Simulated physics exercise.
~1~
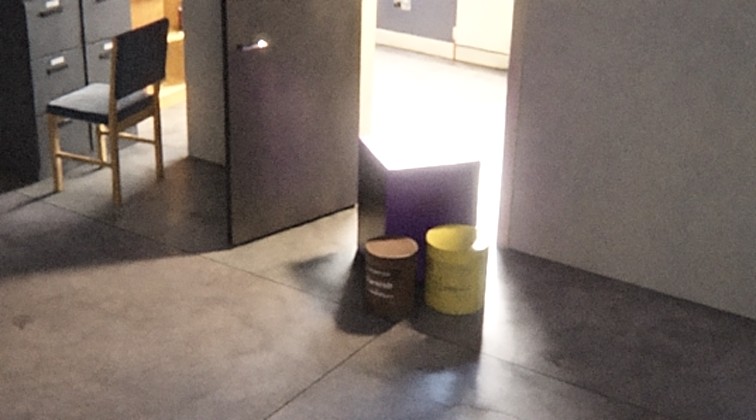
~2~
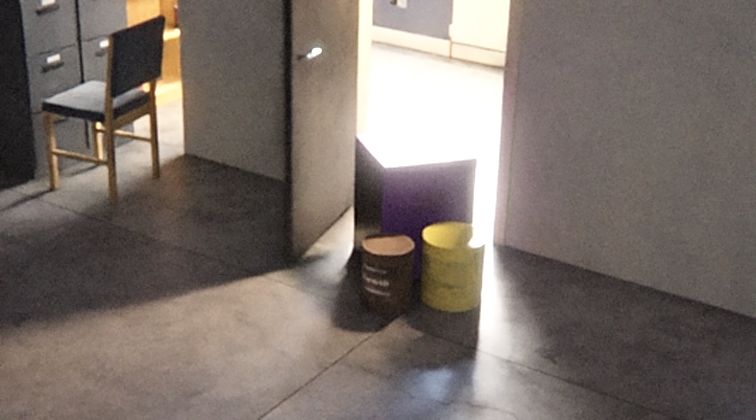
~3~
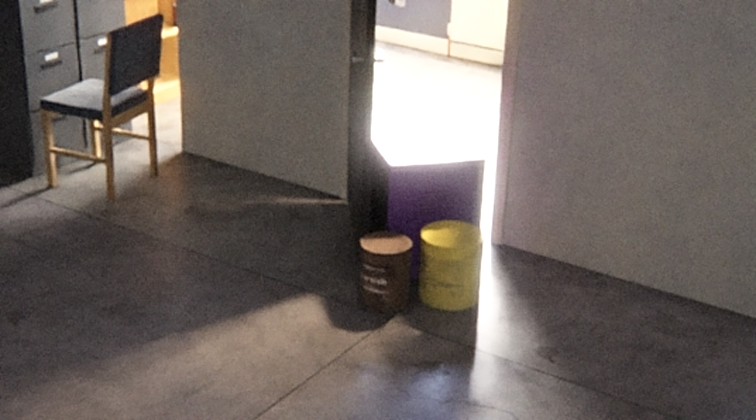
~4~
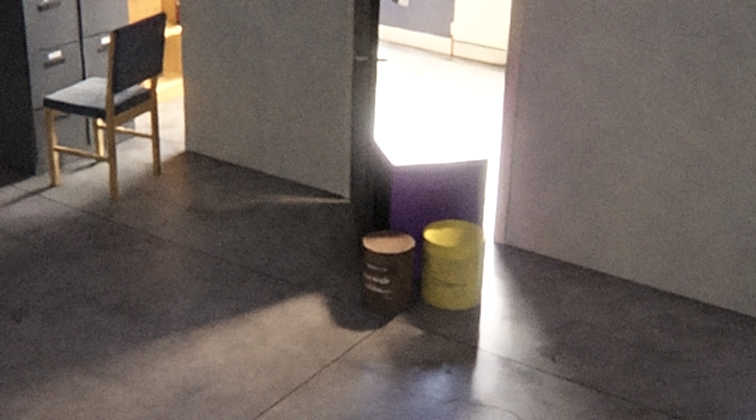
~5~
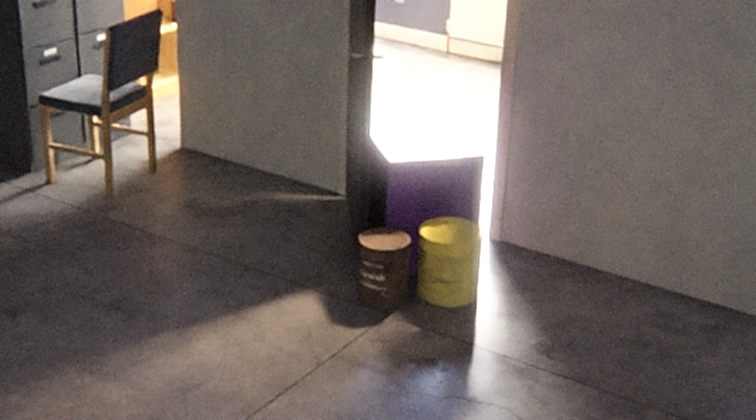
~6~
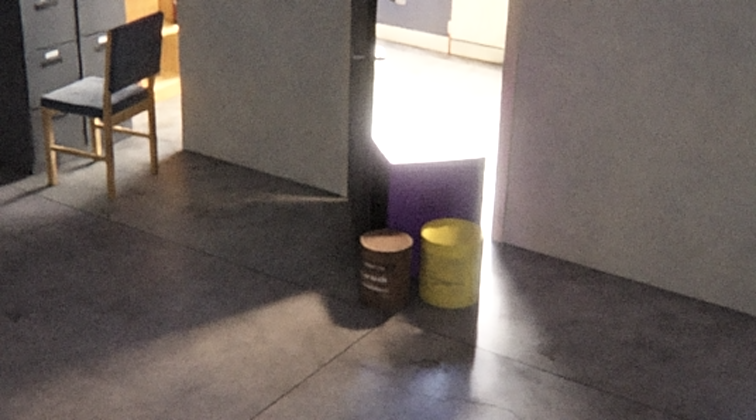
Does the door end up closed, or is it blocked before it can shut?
It is blocked. The door comes to rest against the upright purple appliance in the doorway and stays well open.
